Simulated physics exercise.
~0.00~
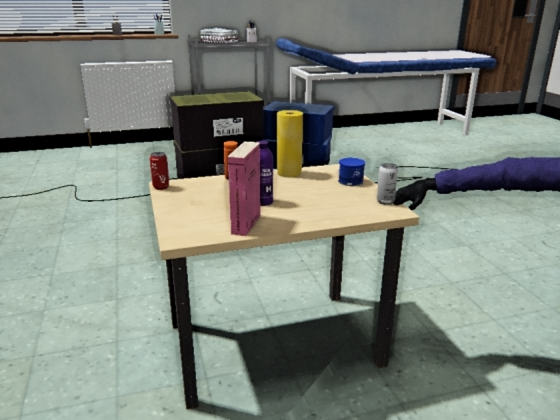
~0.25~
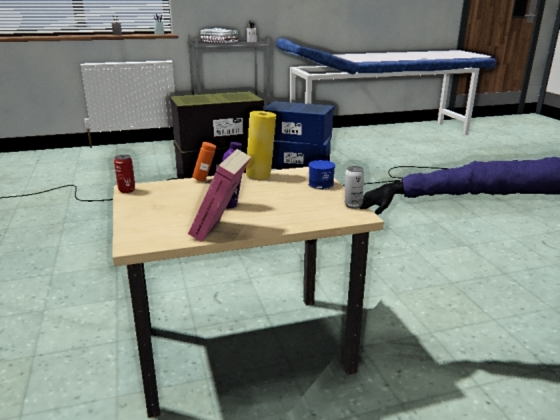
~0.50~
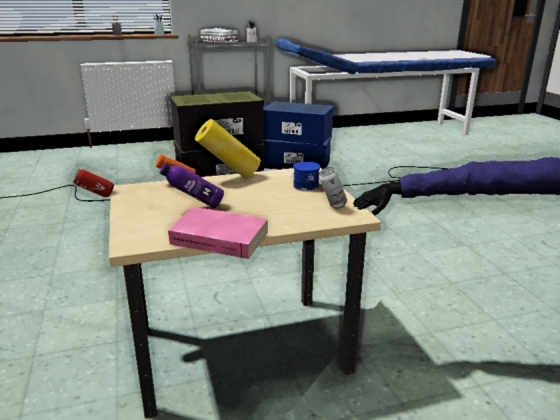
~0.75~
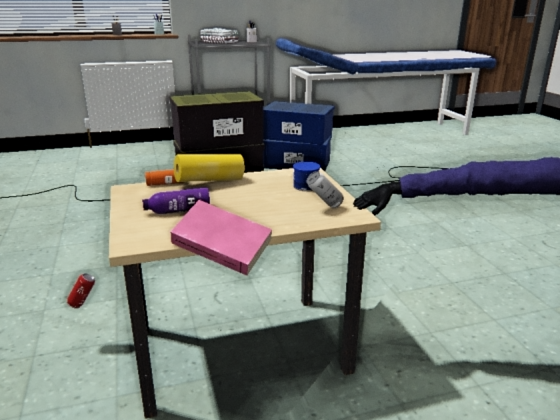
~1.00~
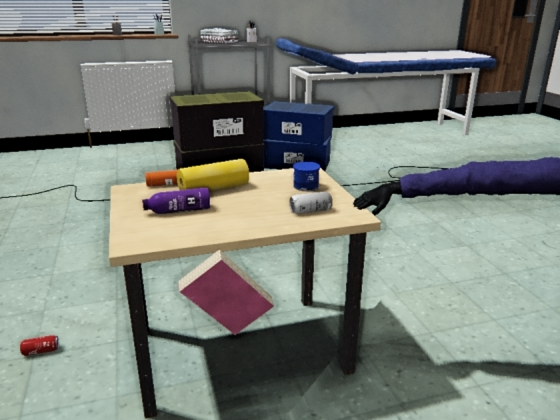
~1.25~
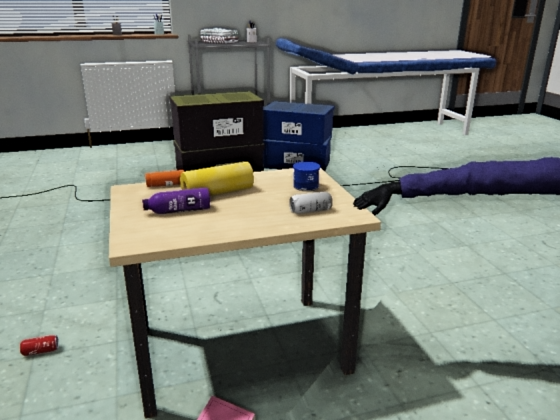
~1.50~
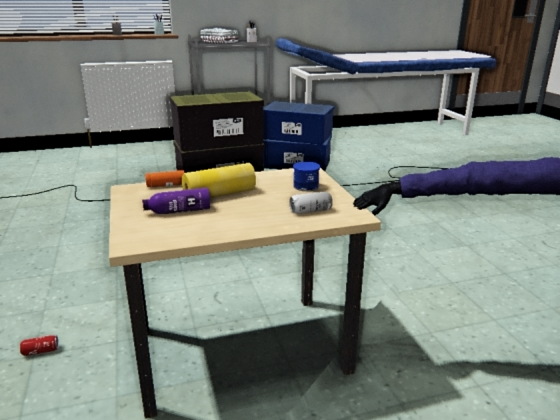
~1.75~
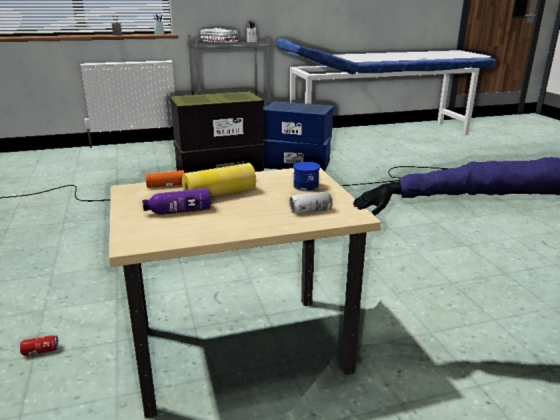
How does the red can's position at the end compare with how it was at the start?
At the start the red can stands upright on the left side of the table. By the end it is lying on its side on the floor to the left of the table.
